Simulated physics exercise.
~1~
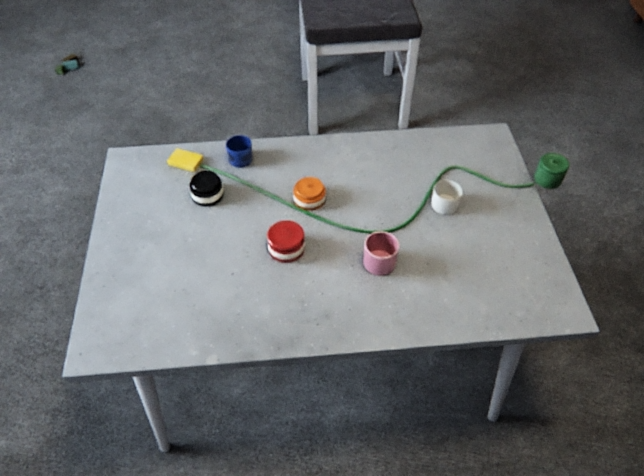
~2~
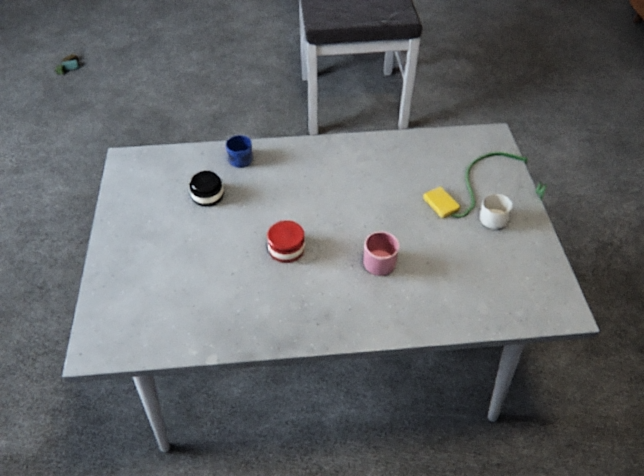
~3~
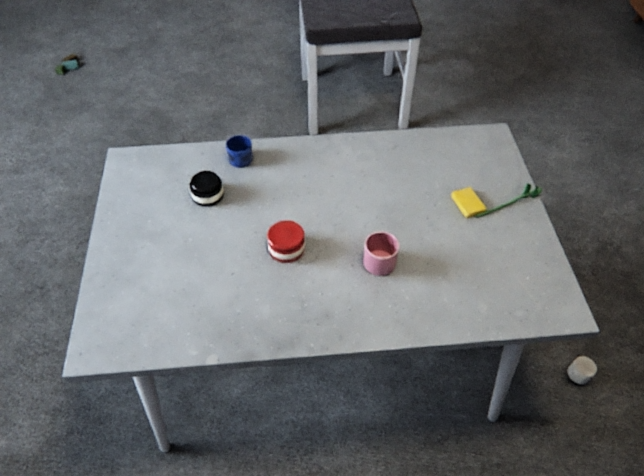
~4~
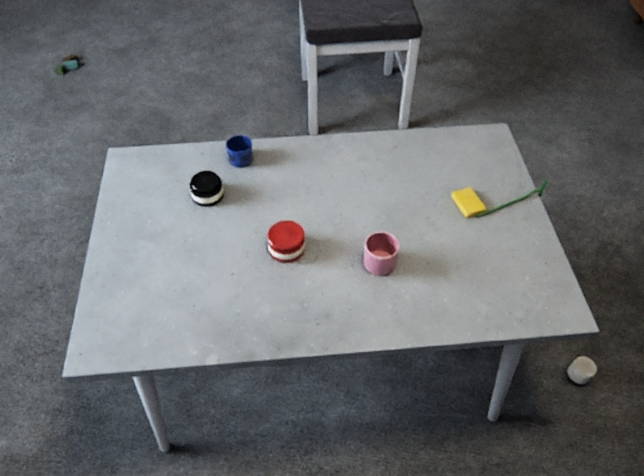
On a dark carpeted floor, a pale grey table is seen from above, with a white chair behind it. A black jar, a blue mug, a red canister and a pink mug stand left to centre, around an orange jar, while a green cable links a yellow block at the left to a green speaker at the far right edge, past a white cup. The speaker goes over the edge, the yellow block is dragged right, the orange jar vanishes from the tabletop and the cup shifts right. Then the cup drops to the floor. Finally the block rests near the right edge, its cable trailing over, the others unmoved.
